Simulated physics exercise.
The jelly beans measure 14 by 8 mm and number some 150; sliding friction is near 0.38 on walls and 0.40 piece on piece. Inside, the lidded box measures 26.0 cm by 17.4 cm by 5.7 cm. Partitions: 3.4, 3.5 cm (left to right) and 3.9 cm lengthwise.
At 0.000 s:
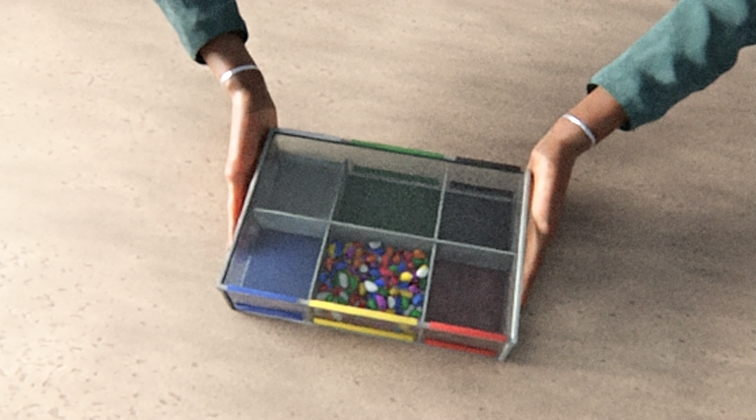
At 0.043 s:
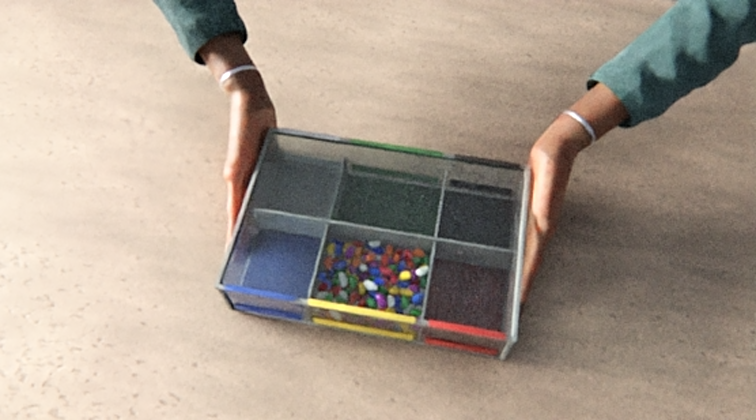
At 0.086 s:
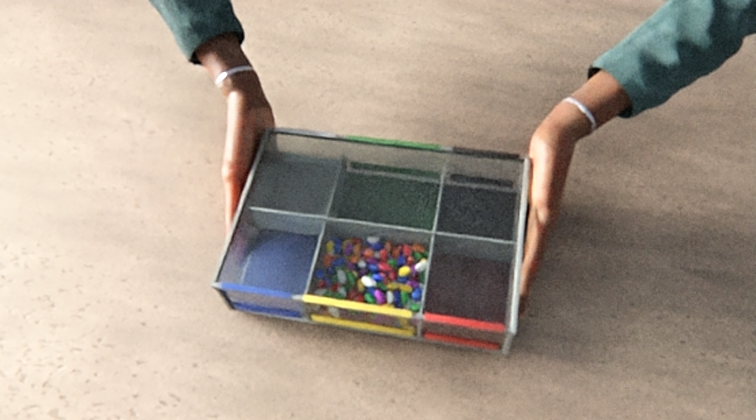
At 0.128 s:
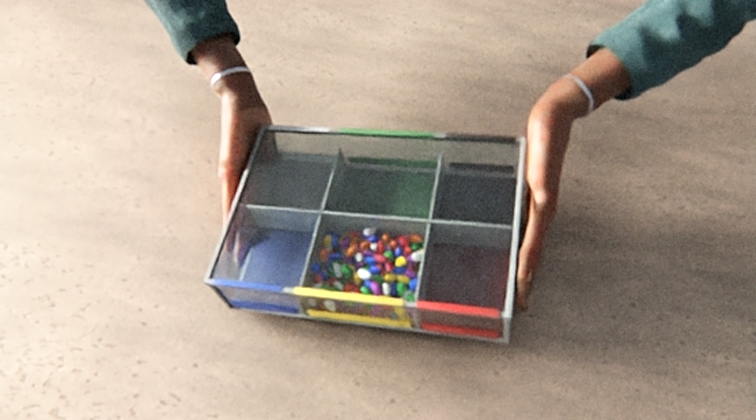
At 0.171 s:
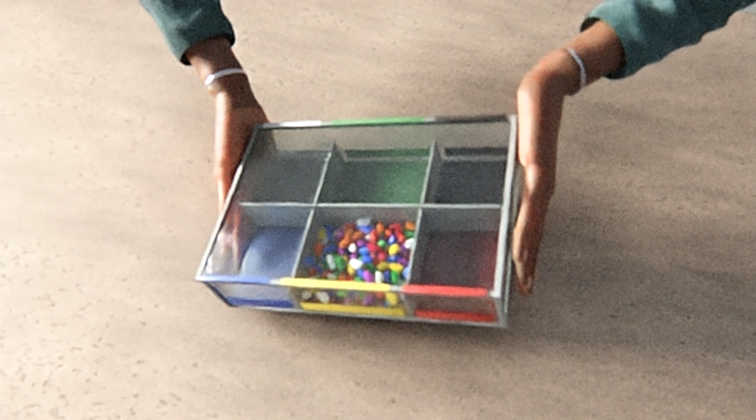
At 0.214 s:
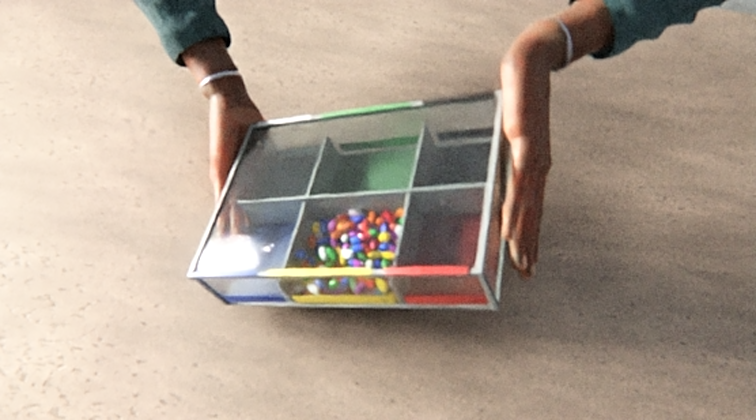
A person in teal sleeves, with a pale band on each wrist, holds a clear lidded box above a plain beige surface, seen from above. The box has six compartments edged in colours, blue, yellow and red along the front and green behind, with multicoloured jelly beans in the front middle one. The hands tilt the box increasingly, raising its right side while it turns slightly and shifts left.
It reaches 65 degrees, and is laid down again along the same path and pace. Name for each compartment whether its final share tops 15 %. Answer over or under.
Red under, blue over, green under, yellow over, white under, black under.
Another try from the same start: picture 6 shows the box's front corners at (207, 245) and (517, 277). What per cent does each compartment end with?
Red 0, blue 5, green 5, yellow 85, white 5, black 0.
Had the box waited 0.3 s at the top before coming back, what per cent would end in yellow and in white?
In that case yellow 75, white 5.
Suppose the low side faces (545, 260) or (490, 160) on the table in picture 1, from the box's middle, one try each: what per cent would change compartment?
Some 30 and 30 per cent.
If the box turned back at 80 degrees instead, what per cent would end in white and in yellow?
Then: White 10, yellow 45.
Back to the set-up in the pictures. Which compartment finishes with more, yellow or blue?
The yellow one has more.
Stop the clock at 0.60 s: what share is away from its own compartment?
Some 10 per cent.
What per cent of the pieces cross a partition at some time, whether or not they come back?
Some 25 per cent.
After 0.60 s, tilt 62 degrees; blue 10 %, yellow 90 %.
After 0.86 s, tilt 24 degrees; blue 25 %, yellow 75 %.
Then, at 1.22 s, tilt 0 degrees; blue 25 %, yellow 75 %.
By 1.6 s all is still; red 0 %, blue 25 %, green 0 %, yellow 75 %, white 0 %, black 0 %.
